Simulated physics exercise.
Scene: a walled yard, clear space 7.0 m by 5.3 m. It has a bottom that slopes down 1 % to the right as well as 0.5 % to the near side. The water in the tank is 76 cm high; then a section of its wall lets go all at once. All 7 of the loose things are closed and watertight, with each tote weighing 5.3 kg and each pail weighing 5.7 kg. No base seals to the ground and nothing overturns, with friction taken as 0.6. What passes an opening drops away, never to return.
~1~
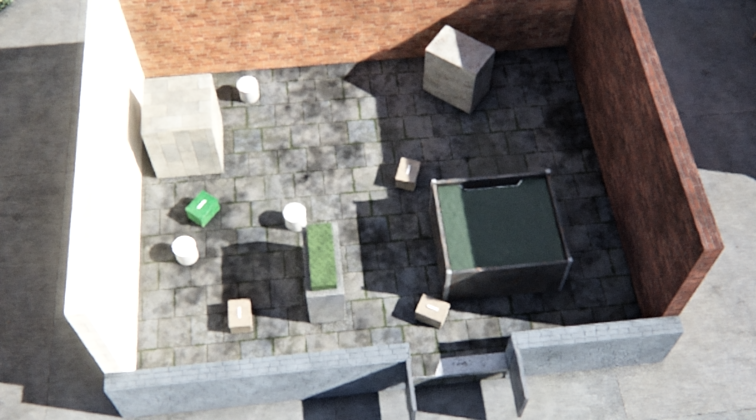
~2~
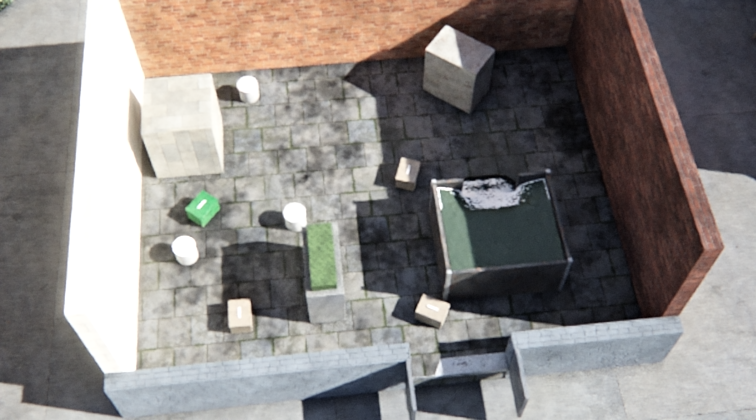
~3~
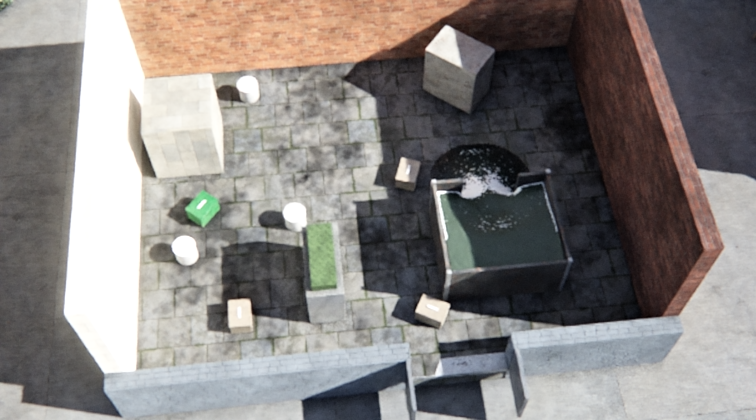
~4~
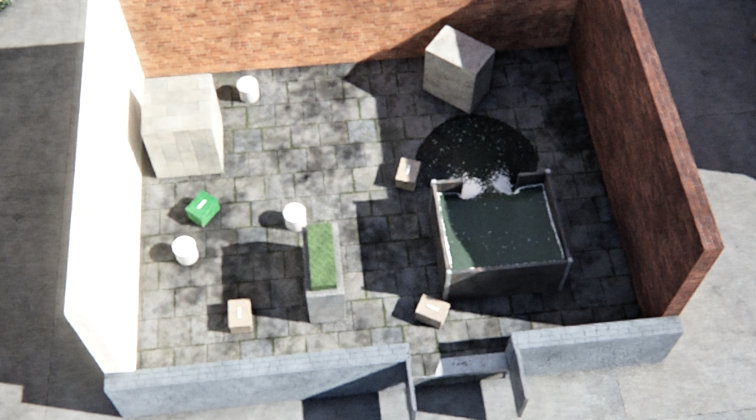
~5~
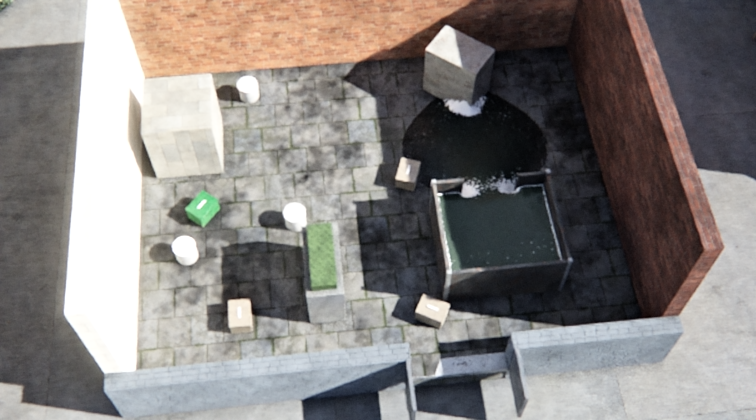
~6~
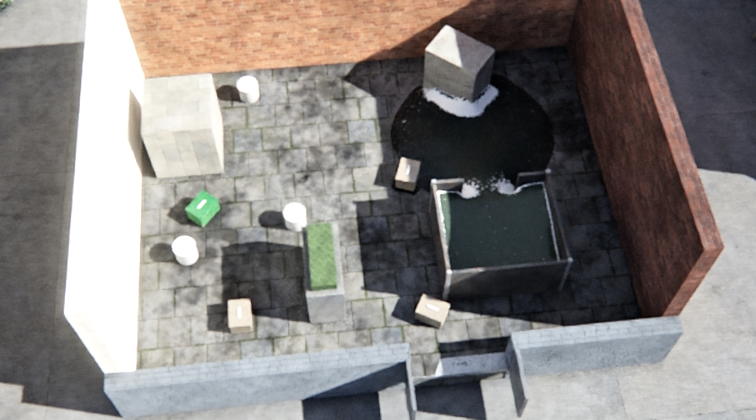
Walled paved yard seen from above, dark water pouring through a gap in a tank's far side and spreading around a block.
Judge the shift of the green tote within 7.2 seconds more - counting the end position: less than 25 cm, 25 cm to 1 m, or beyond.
Well, as for the green tote, it keeps to its starting spot.
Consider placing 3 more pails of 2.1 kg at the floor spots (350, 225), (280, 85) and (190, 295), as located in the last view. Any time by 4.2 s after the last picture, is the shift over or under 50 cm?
So that's within the threshold, beyond the threshold and within the threshold, in that sequence.
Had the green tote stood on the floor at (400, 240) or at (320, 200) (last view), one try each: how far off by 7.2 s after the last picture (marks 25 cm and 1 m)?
In that order: It barely shifts; it holds its place.
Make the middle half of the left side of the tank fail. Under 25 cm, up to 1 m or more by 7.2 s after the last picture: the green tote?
After that, the green tote is washed away.
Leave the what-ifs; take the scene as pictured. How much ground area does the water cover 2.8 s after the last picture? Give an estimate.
Some 19 m2.
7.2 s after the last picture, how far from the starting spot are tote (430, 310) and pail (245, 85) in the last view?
Taking them in turn, the shifts are 10 cm and 100 cm.
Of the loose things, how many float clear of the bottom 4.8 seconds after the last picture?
1.
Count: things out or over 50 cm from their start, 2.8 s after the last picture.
At that time I count 1.
Then, 0.9 s after the last picture the green tote is near (201, 205), 0.0 m from its start, aground; 0 of 7 are out; 0 afloat.
Then, 2.8 s after the last picture the green tote is near (201, 205), 0.0 m from its start, aground; 0 of 7 are out; 1 afloat.
Then, 4.8 s after the last picture the green tote is near (201, 205), 0.0 m from its start, aground; 0 of 7 are out; 1 afloat.
Then, 7.2 s after the last picture the green tote is near (201, 205), 0.0 m from its start, aground; 0 of 7 are out; 0 afloat.
